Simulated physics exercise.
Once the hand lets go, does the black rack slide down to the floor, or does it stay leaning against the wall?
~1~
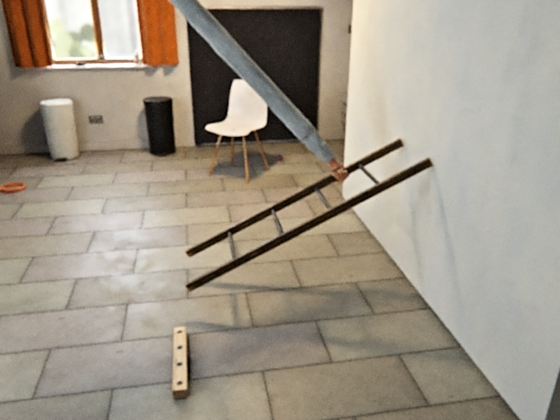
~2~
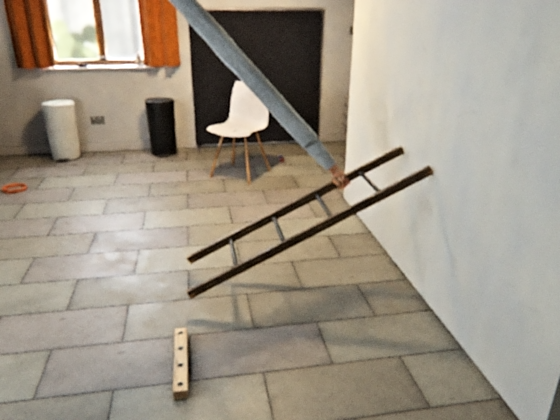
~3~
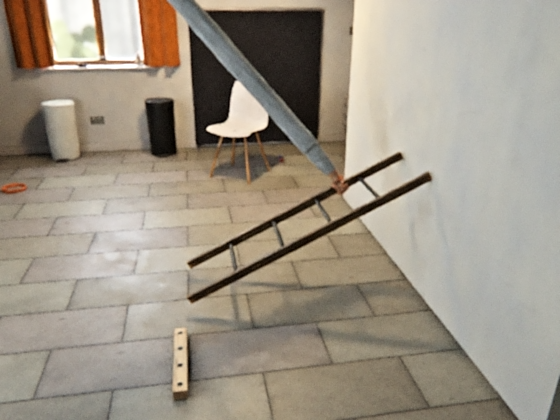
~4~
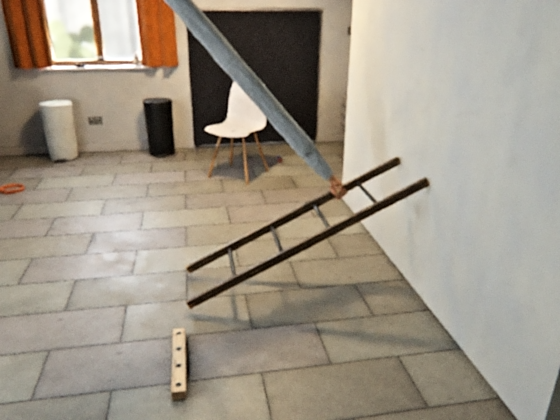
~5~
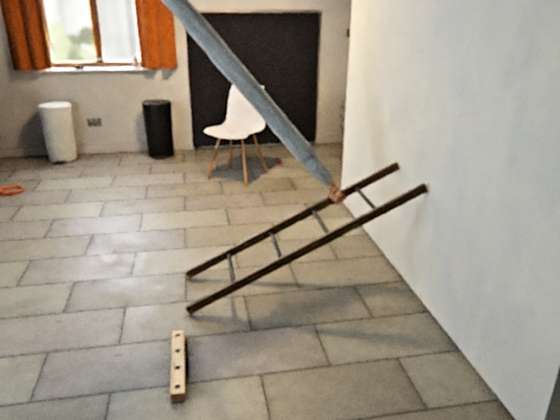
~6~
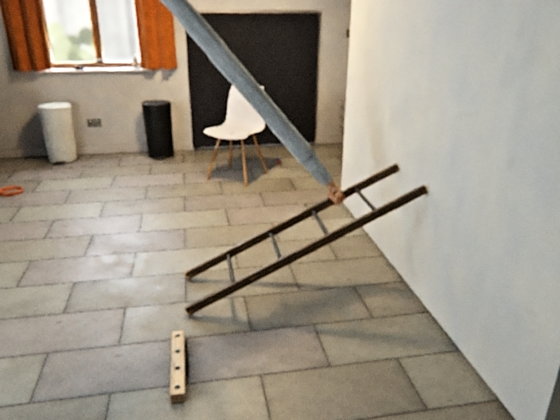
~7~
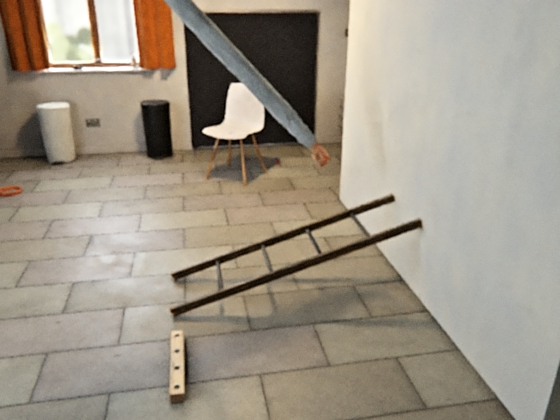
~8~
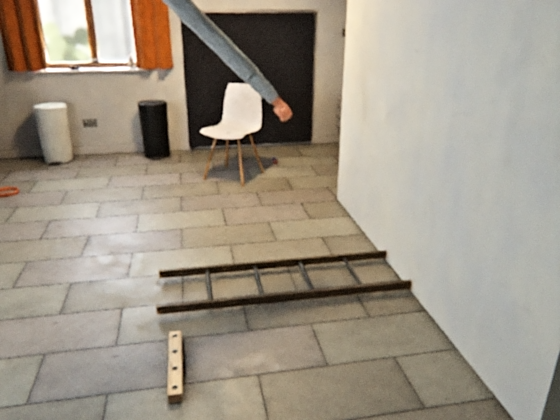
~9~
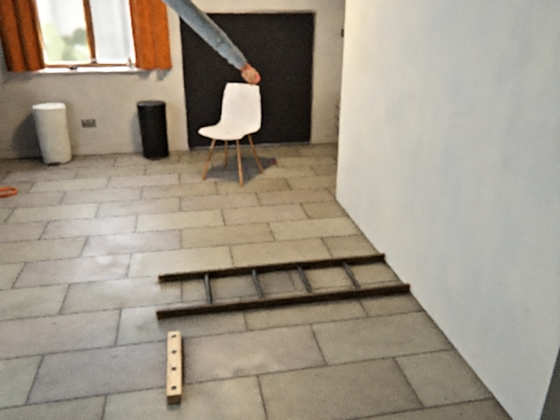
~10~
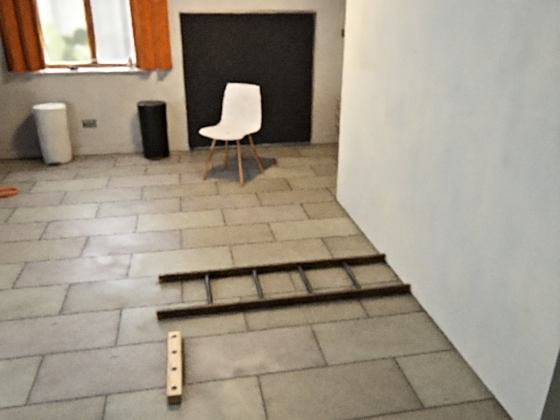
The black rack slides out and falls, ending up lying flat on the tiled floor beside the wall.
Arm lowering a slanted black rack against a white wall, then letting go as the rack slides down flat onto the tiled floor.
